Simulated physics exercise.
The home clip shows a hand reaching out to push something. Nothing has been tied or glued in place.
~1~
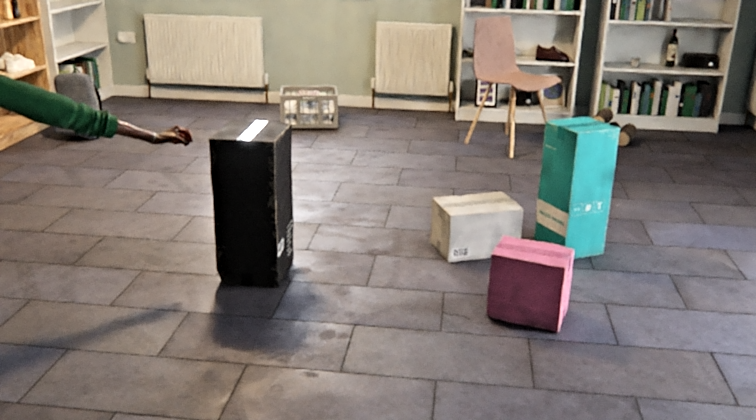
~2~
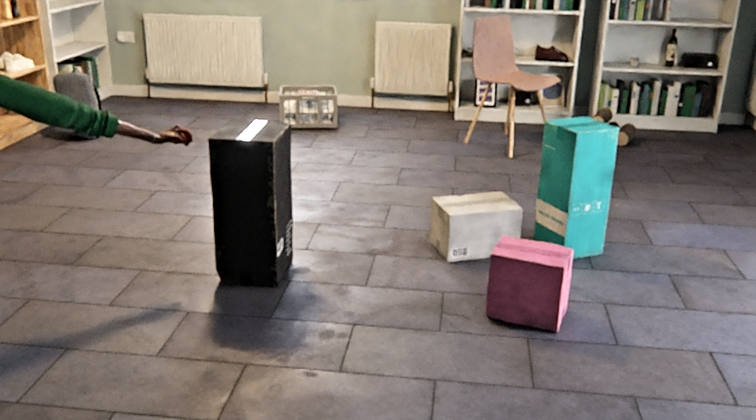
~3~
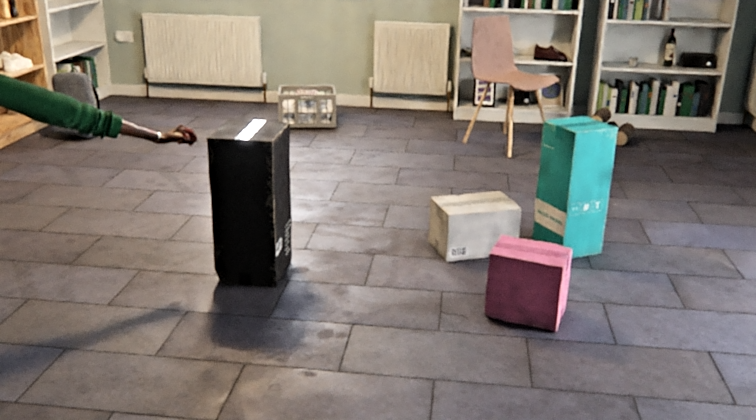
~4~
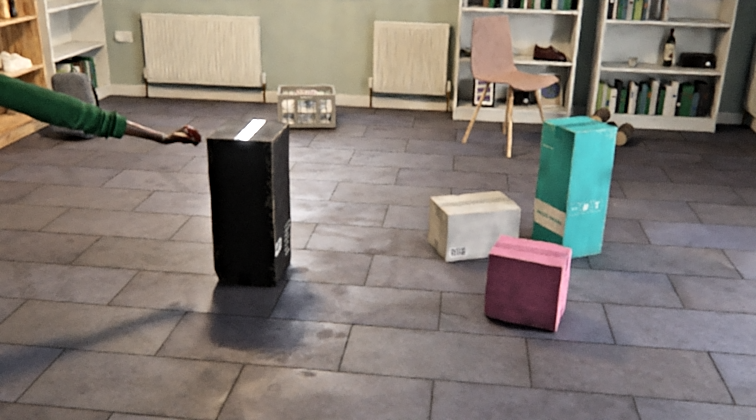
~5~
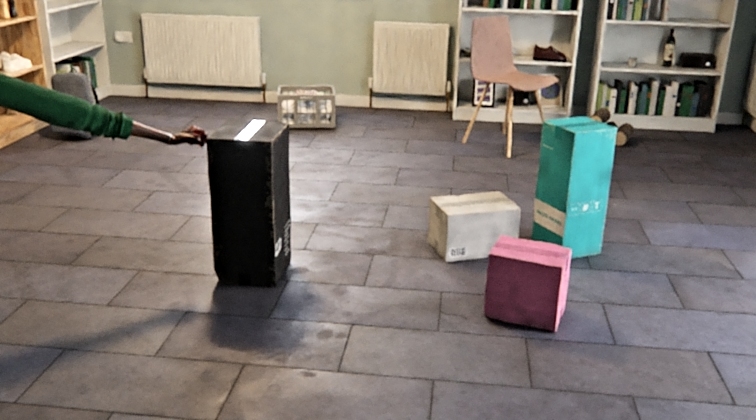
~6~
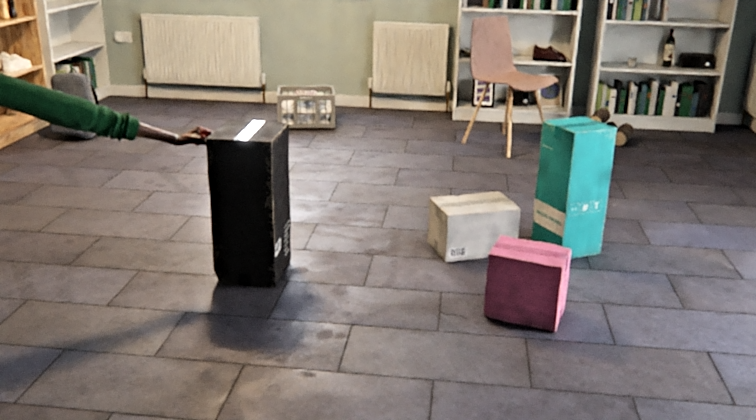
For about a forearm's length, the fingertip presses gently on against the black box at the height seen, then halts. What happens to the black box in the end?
The black box goes over.
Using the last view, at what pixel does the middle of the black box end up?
In the last picture, near pixel (360, 251).
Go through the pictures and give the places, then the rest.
Black box (254, 203), in the first picture.
Black box (254, 203), in the second picture.
Black box (252, 203), in the third picture.
Black box (252, 203), in the fourth picture.
Black box (252, 203), in the fifth picture.
Black box (252, 203), in the sixth picture.
Then, 0.40 s after the last picture, black box tipped 9° from how it was near (264, 200).
Then, 1.00 s after the last picture, black box tipped 27° from how it was near (289, 200).
Then, 1.30 s after the last picture, black box tipped 46° from how it was near (315, 207).
Then, 1.50 s after the last picture, black box on its side near (352, 240).
At rest, tipped over on the floor, black box. Seen from the same camera at the end, black box near (361, 251).
